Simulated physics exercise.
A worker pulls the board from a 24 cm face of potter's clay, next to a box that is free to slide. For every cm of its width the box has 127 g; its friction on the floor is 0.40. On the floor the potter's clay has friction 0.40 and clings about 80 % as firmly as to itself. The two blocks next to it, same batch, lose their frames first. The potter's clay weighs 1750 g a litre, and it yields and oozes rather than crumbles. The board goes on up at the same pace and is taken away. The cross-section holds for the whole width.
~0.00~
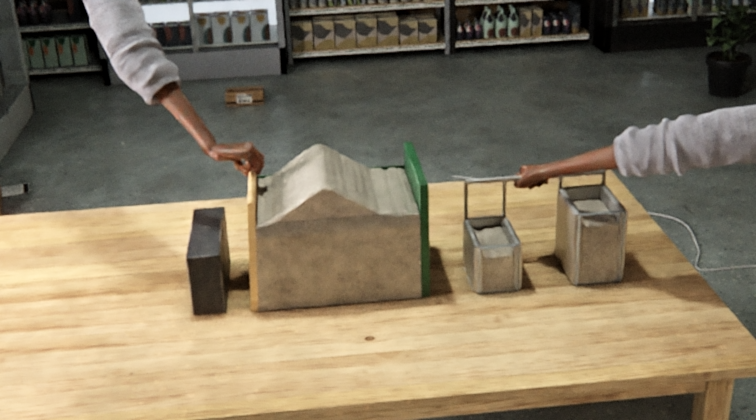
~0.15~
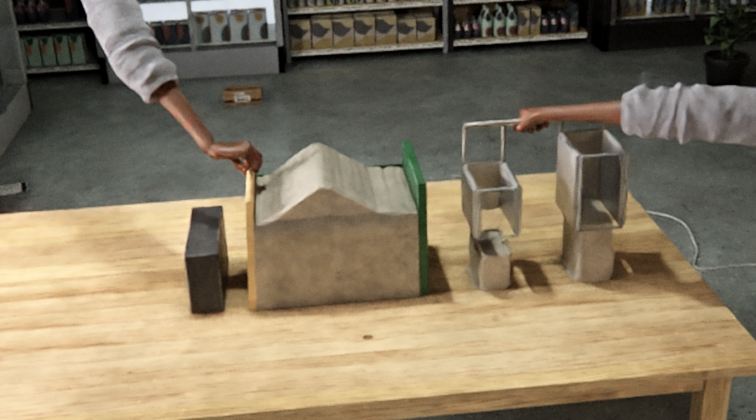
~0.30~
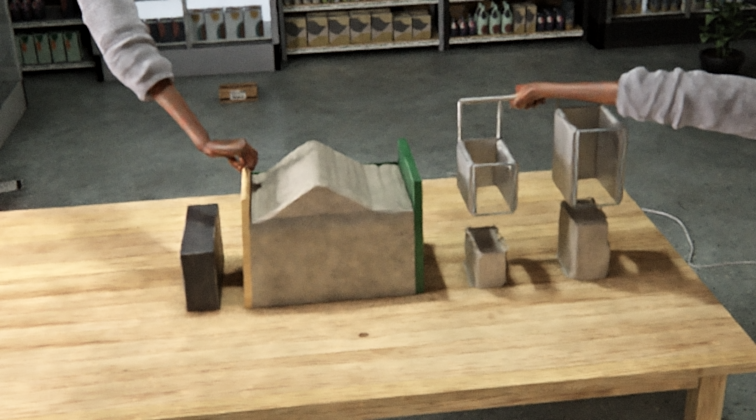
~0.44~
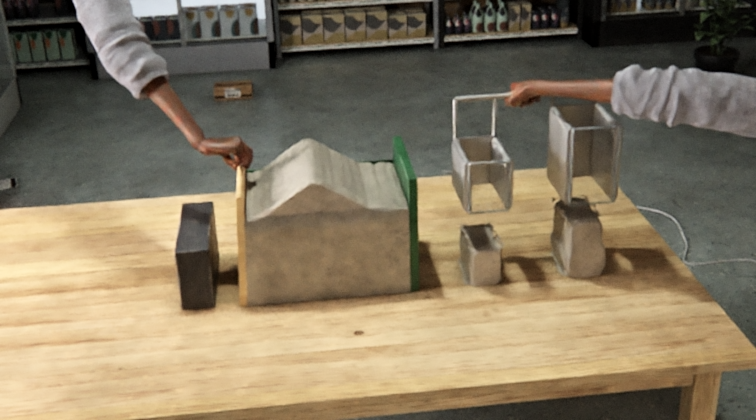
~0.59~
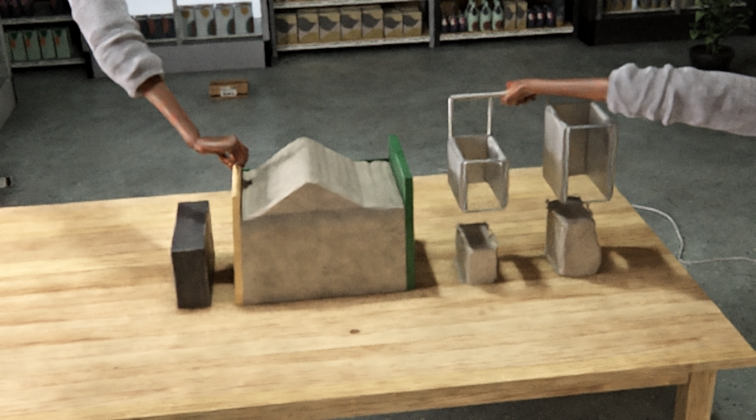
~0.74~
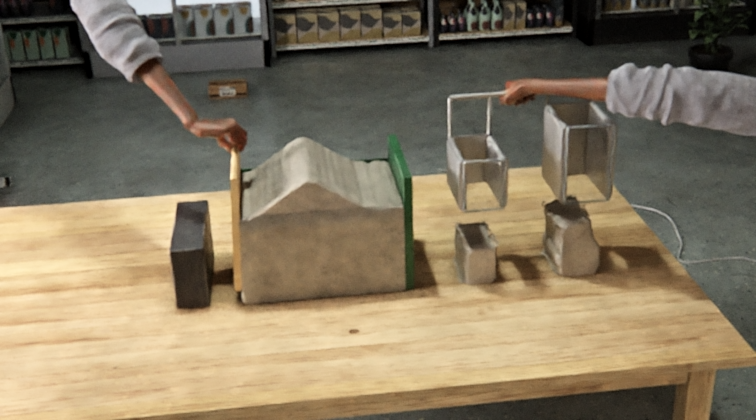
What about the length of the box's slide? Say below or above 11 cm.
The result is below 11 cm.
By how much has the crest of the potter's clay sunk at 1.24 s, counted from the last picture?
About 2.5 cm.
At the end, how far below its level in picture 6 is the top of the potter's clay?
Some 7.5 cm.
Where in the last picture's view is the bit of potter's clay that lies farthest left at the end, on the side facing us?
At about (198, 300).
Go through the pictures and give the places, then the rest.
In the first frame, top of the board at (256, 224), not yet moved; highest point of the potter's clay at (328, 189); test blocks 11 cm, 17 cm high (left to right).
In the second frame, top of the board at (254, 223), not yet moved; highest point of the potter's clay at (326, 188); test blocks 11 cm, 17 cm high (left to right).
In the third frame, top of the board at (249, 220), not yet moved; highest point of the potter's clay at (322, 185); test blocks 11 cm, 16 cm high (left to right).
In the fourth frame, top of the board at (244, 219), not yet moved; highest point of the potter's clay at (317, 183); test blocks 11 cm, 16 cm high (left to right).
In the fifth frame, top of the board at (240, 217), not yet moved; highest point of the potter's clay at (312, 182); test blocks 11 cm, 16 cm high (left to right).
In the sixth frame, top of the board at (239, 200), moved 4.5 cm; highest point of the potter's clay at (311, 182); test blocks 11 cm, 16 cm high (left to right).
By 0.97 s, the box has not moved.
By 1.24 s, the box has not moved.
By 1.51 s, the box has been pushed 2.6 cm.
By 1.79 s, the box has been pushed 3.3 cm.
By 1.84 s, at the end, the box has been pushed 3.3 cm.
